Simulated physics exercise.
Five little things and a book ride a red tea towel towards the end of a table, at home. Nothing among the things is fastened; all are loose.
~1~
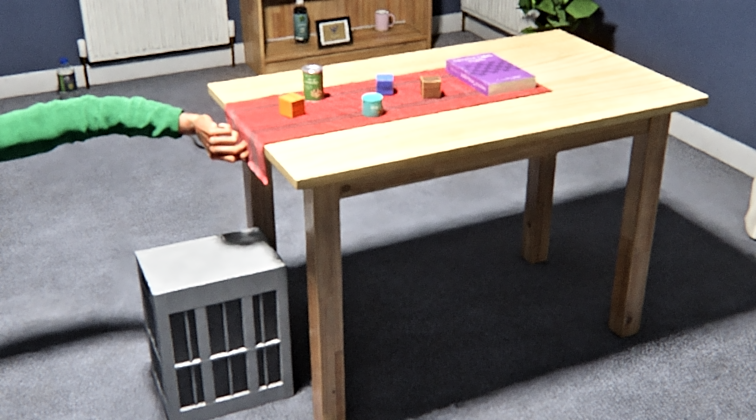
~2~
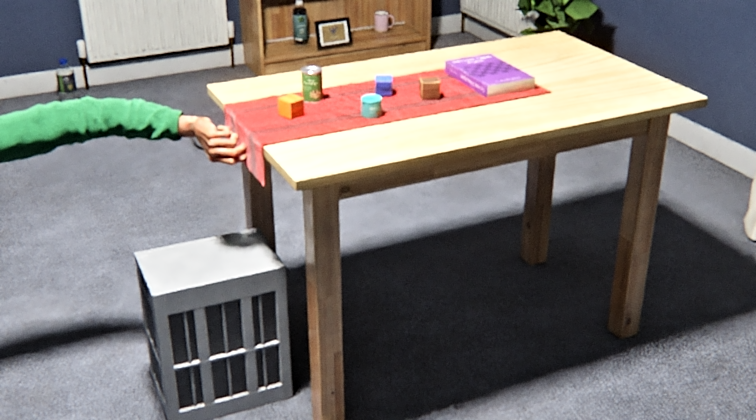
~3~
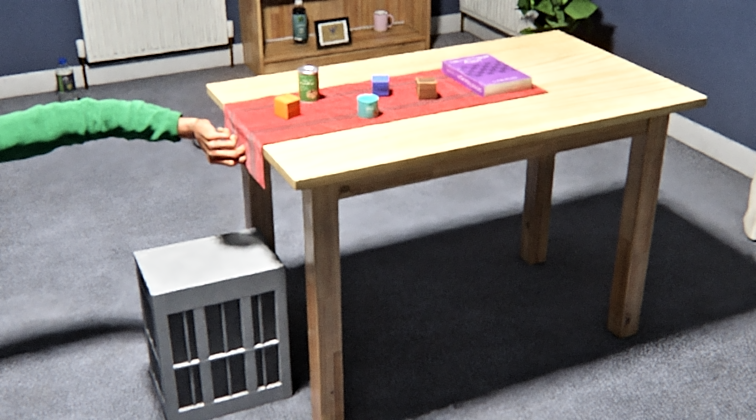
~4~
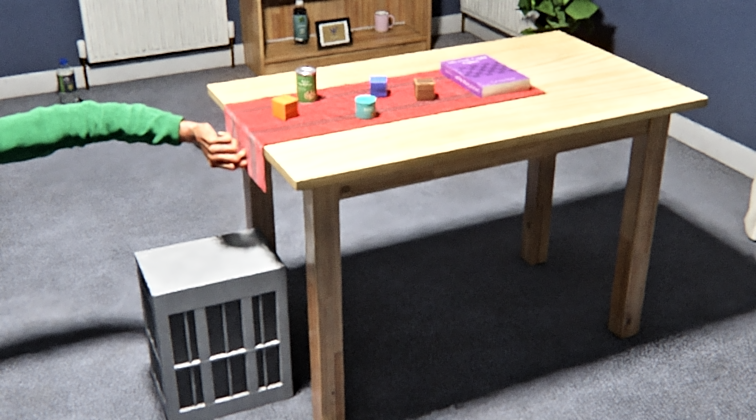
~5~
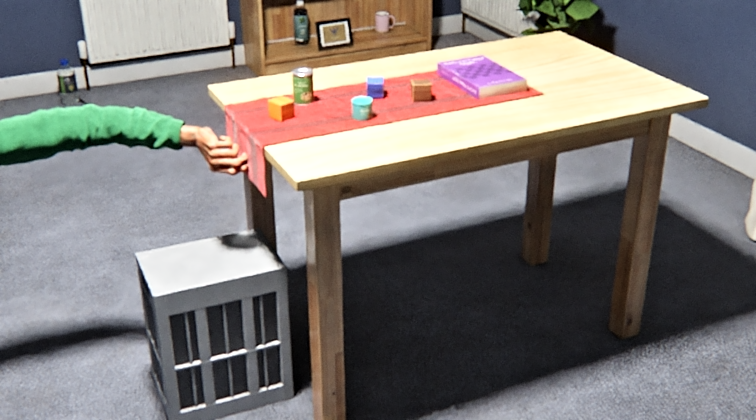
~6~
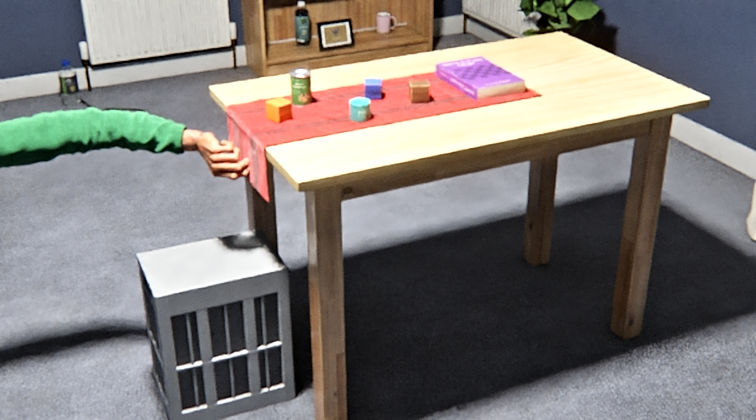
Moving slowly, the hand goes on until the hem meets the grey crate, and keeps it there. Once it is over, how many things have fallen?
The drop will claim two items.
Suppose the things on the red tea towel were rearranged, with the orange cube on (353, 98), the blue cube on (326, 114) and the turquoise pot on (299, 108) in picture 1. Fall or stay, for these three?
You'd see the orange cube hang on, the blue cube go down and the turquoise pot go down.
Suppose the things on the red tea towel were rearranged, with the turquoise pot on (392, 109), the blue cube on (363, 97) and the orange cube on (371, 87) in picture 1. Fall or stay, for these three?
In the end the turquoise pot is still up there, the blue cube is still up there and the orange cube is still up there.
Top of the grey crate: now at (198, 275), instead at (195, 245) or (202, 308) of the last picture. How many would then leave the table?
Result: 1; 3.
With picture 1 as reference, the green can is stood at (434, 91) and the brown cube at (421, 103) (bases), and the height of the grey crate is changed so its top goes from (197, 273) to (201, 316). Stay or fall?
Green can stays, brown cube stays.
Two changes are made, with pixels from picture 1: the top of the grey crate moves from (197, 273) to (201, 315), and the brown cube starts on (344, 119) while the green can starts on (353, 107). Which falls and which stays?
So the brown cube leaves, and the green can leaves.
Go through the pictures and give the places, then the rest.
In the first picture, hem (267, 185); orange cube (292, 97); green can (313, 68); turquoise pot (372, 97); blue cube (385, 77); brown cube (431, 78); top of the crate (197, 273).
In the second picture, hem (264, 187); orange cube (291, 98).
In the third picture, hem (265, 189); green can (308, 70).
In the fourth picture, hem (267, 193); turquoise pot (366, 99); top of the crate (196, 274).
In the fifth picture, hem (267, 197); blue cube (375, 80).
In the sixth picture, hem (269, 202); orange cube (279, 101); green can (300, 73); turquoise pot (360, 101); blue cube (373, 81); brown cube (419, 83).
Early on, hem near (250, 212); all still up.
Midway, hem near (251, 239); orange cube gone.
Near the end, hem on the crate; orange cube and green can gone.
Finally, hem on the crate; orange cube and green can gone. It carries off two.
